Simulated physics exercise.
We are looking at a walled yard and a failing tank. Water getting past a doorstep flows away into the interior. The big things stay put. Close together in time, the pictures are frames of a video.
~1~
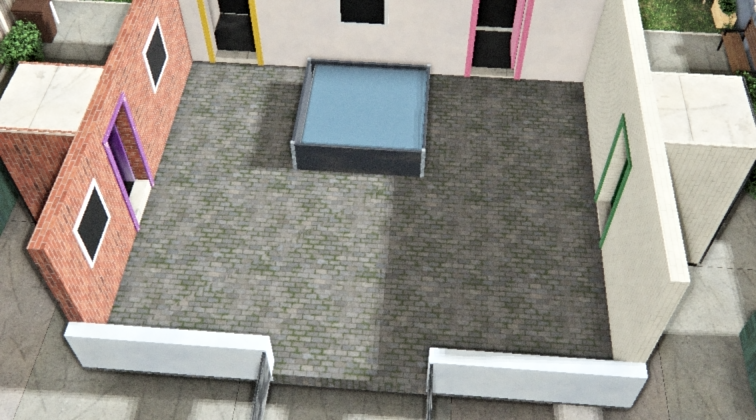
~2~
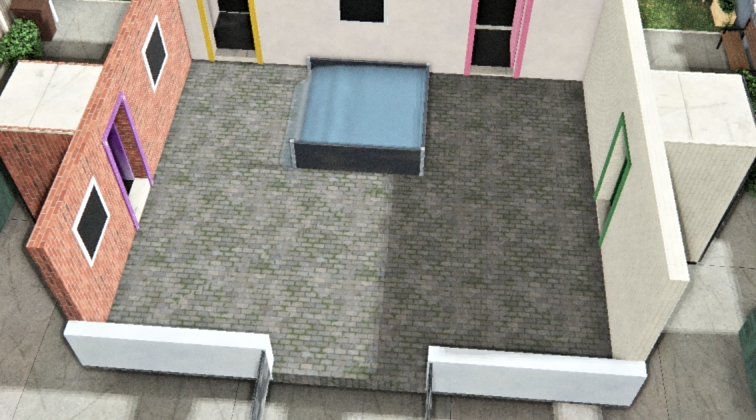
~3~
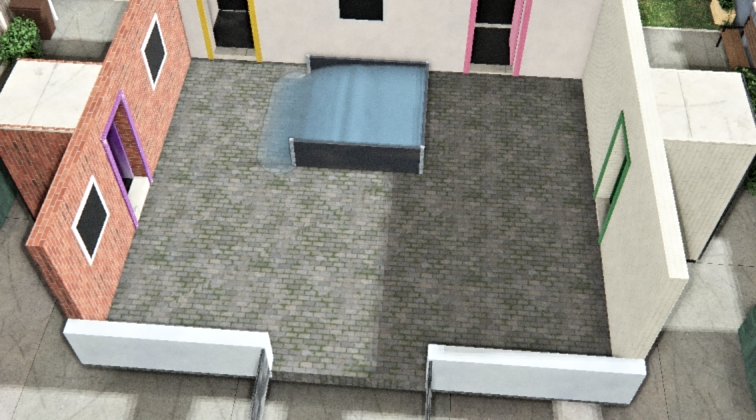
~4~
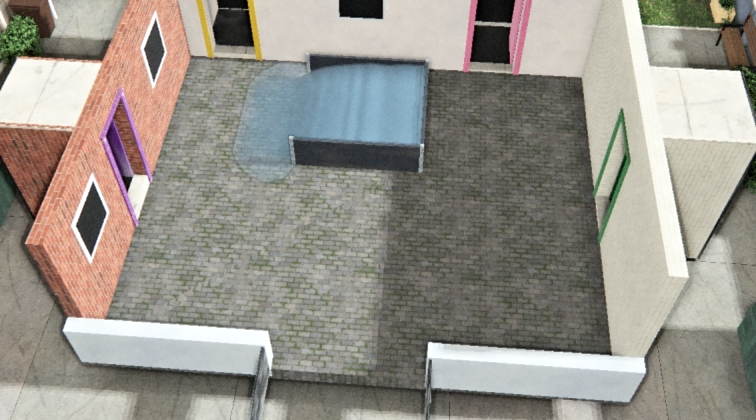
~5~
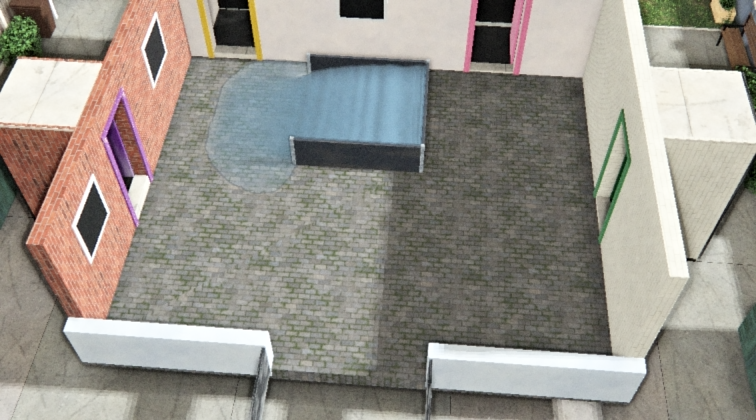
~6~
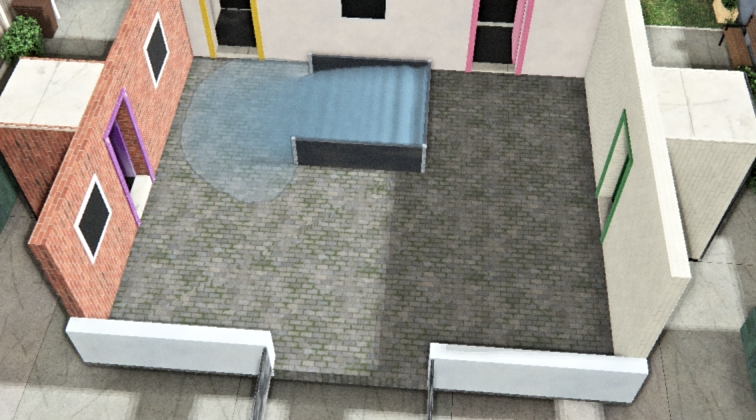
A blue water tank with dark sides stands near the back of a walled, grey-paved yard, viewed from high above by a still camera. A red brick wall with a purple-trimmed doorway is on the left, yellow and pink doorways are at the back, and a green-trimmed opening is on the right. The tank's left side opens and water pours out leftward, spreading over the paving in a widening, rounded sheet.
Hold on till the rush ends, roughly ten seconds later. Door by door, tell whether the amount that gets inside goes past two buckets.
Outcome: The yellow door is overrun past two buckets. The green door is not overrun past two buckets. The purple door is not overrun past two buckets. The pink door is not overrun past two buckets.
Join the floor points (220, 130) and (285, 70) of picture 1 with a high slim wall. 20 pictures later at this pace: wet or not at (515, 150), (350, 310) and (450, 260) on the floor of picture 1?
Point by point: First not reached, second not reached, third not reached.
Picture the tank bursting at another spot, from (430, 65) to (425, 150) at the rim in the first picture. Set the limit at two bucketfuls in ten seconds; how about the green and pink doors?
In brief, the green one goes past the mark; the pink one goes past the mark.
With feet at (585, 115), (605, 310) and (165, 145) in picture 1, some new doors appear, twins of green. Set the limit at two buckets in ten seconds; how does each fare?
Log: Door one misses the mark; door two misses the mark; door three beats the mark.
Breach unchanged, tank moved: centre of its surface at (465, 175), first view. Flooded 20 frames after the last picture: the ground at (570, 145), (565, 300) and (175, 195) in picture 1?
One after the other: Untouched, untouched, reached.
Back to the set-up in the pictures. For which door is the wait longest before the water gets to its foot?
I'd go with the green door.
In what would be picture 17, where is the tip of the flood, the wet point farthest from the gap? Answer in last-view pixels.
The flood front should get to about (117, 294).
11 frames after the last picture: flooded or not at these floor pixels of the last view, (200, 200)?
Looking there, it would be swamped.
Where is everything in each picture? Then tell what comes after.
The water tank at (364, 106) is whole and still, in the first frame.
The front is at a hidden place, out from the gap at (304, 116), in the second frame.
The front is at (298, 74), out from the gap at (304, 116), in the third frame.
The front is at (279, 67), out from the gap at (303, 115), in the fourth frame.
The front is at (263, 60), out from the gap at (304, 115), in the fifth frame.
The front is at (203, 85), out from the gap at (306, 115), in the sixth frame.
A moment on, water covers 20 % of the floor; the yellow door wet at the sill, nothing in, the green door not reached, the purple door wet at the sill, nothing in, the pink door not reached.
Next, water covers 25 % of the floor; the yellow door under two buckets in, the green door not reached, the purple door wet at the sill, nothing in, the pink door not reached.
Then, water covers 30 % of the floor; the yellow door far over two buckets in, the green door not reached, the purple door wet at the sill, nothing in, the pink door not reached.
Later, water covers 60 % of the floor; the yellow door far over two buckets in, the green door not reached, the purple door wet at the sill, nothing in, the pink door wet at the sill, nothing in.
In the end, water covers 85 % of the floor; the yellow door far over two buckets in, the green door wet at the sill, nothing in, the purple door wet at the sill, nothing in, the pink door wet at the sill, nothing in.
